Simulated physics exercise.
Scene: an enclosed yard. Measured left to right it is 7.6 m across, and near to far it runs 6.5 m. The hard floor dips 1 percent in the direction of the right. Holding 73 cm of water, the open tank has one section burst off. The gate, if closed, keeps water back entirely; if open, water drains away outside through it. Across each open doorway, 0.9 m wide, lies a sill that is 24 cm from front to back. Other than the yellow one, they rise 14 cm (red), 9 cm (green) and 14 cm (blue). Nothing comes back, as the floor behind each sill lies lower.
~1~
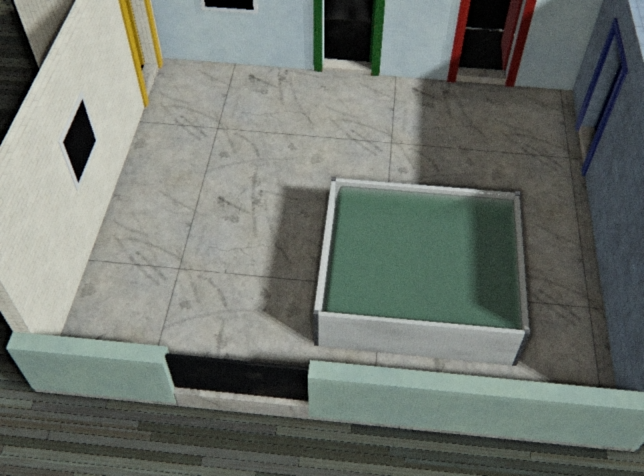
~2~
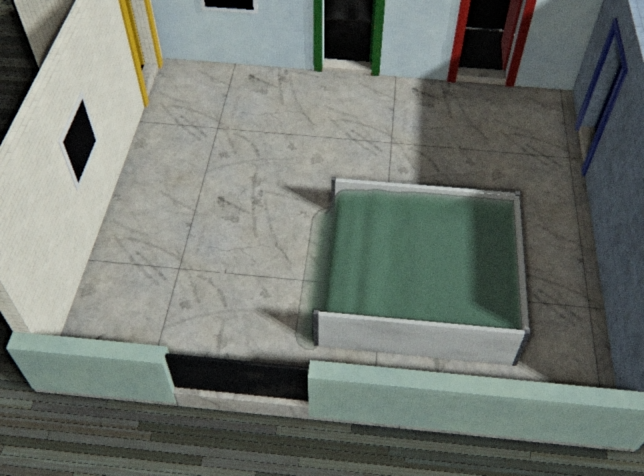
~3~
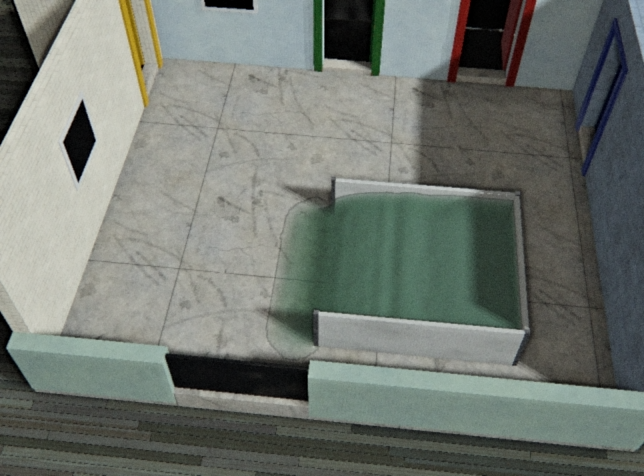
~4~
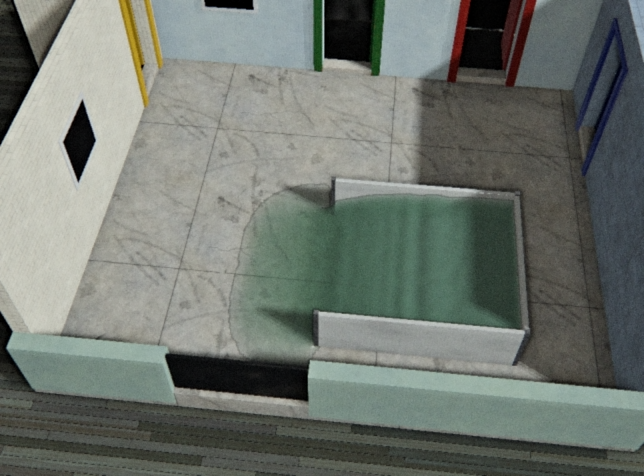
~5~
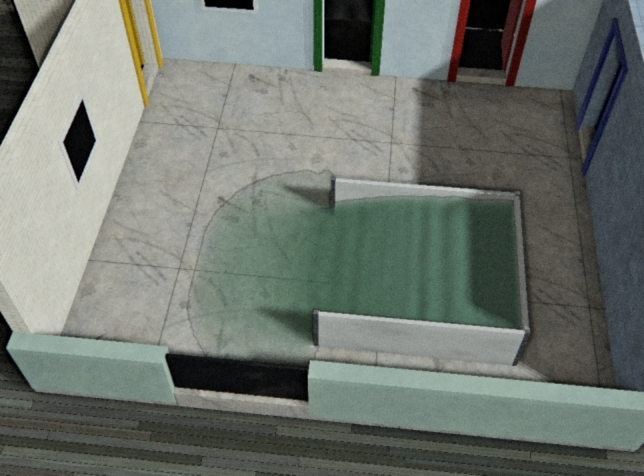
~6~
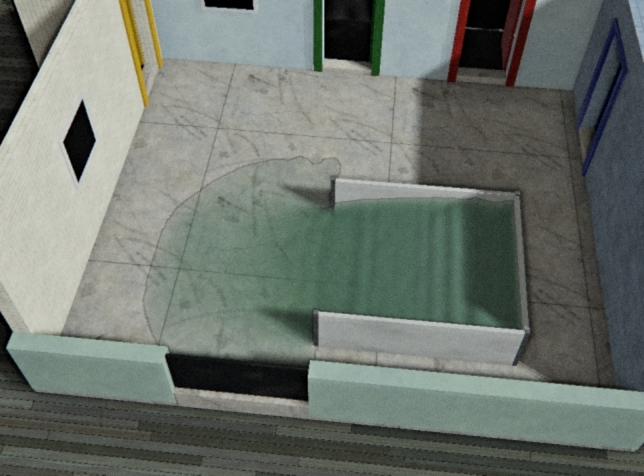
Green water poured out of the open left side of a white-walled tank and spread leftward across the grey floor of a walled yard, fanning into a wide, thin, rounded sheet.
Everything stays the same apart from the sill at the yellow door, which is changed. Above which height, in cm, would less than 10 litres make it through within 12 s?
Above roughly 23 cm.
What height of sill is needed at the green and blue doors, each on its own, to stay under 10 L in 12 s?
Some 12.0 cm for green, some 17 cm for blue.
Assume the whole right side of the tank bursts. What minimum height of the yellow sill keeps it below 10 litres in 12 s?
About 14.0 cm.
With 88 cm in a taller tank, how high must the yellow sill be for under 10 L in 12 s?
Something near 29 cm should do.
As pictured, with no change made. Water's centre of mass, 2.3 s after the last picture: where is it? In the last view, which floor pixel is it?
Near (236, 250).
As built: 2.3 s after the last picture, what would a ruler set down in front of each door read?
Depths in cm: Red 0, green 0, yellow 14, blue 0.
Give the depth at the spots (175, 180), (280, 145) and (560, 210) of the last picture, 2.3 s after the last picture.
In order: Around 13, 1 and 0 cm.
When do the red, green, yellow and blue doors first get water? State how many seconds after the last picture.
Red at 4.0 s, green at 3.2 s, yellow at 1.4 s and blue at 5.5 s.
Then, 0.7 s after the last picture water covers 35 % of the floor, deepest (38 cm) near (90, 257); it has not reached the yellow door.
Then, 2.3 s after the last picture water covers 45 % of the floor, deepest (40 cm) near (60, 340); 14 cm at the yellow door, 1 litre in over its 11 cm sill.
Then, 11.3 s after the last picture water covers 100 % of the floor, deepest (24 cm) near (612, 372); 4 cm at the yellow door, 111 litres in over its 11 cm sill.
At the yellow door as built, the water peaked near 21 cm, 4.9 s after the last picture.
With a sill of 19 cm, 26 litres would have come in within the 12 s; with 26 cm, 4 litres. So under 10 litres takes about 23 cm.
